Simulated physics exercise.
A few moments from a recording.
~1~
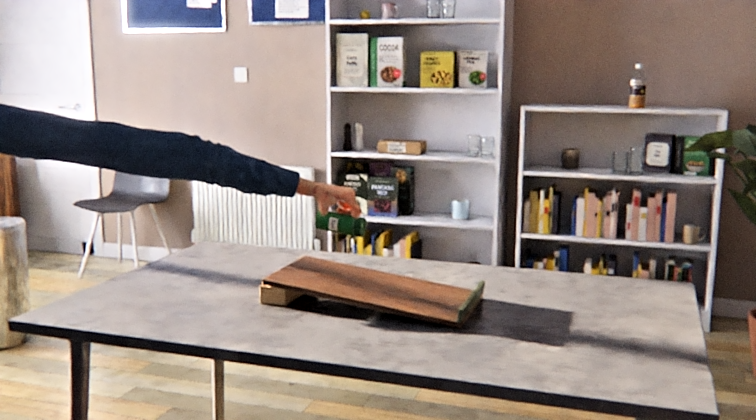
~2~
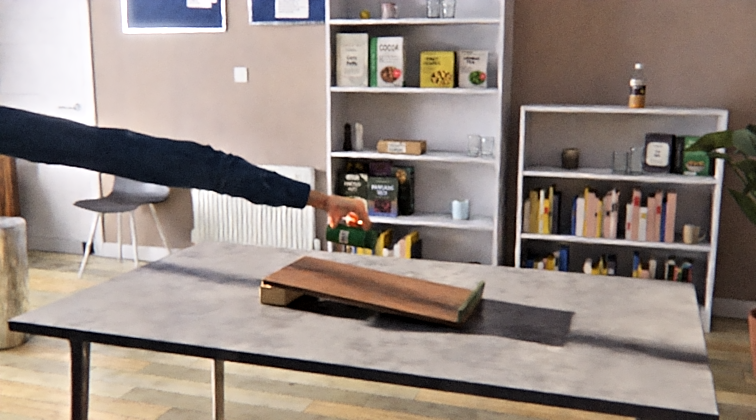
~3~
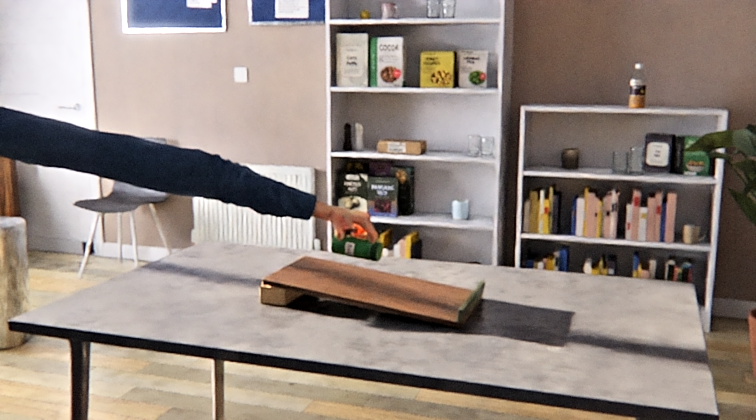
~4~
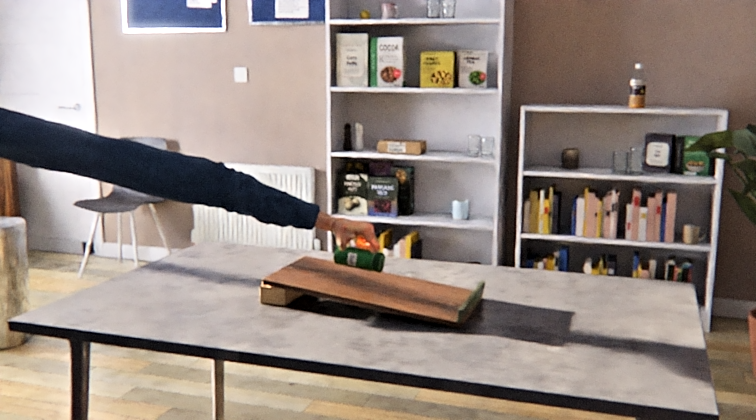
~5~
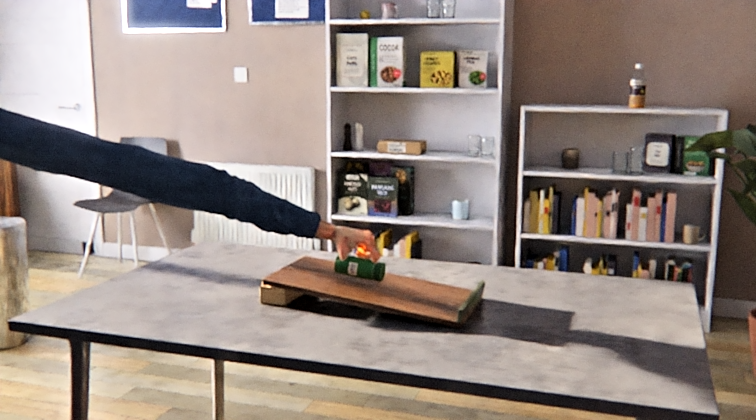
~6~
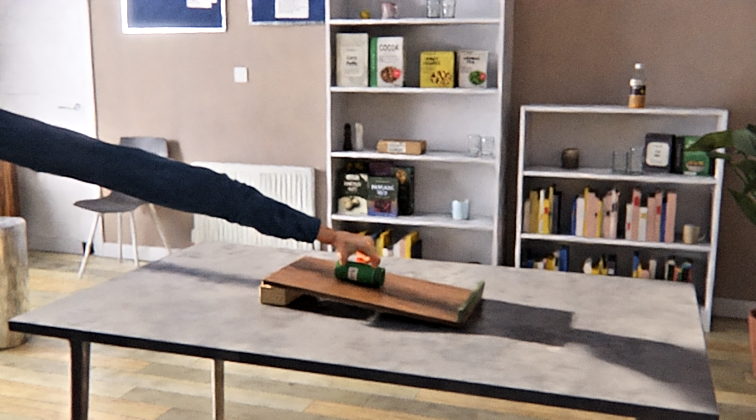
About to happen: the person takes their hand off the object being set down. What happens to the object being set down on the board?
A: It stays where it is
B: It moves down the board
A.
Then, 0.20 s after the last picture, nothing has stirred.
Then, 0.40 s after the last picture, green shaker resting near (360, 273).
At rest, it is in place. Seen from the same camera at the end, green shaker near (360, 273). The green shaker remains at rest.
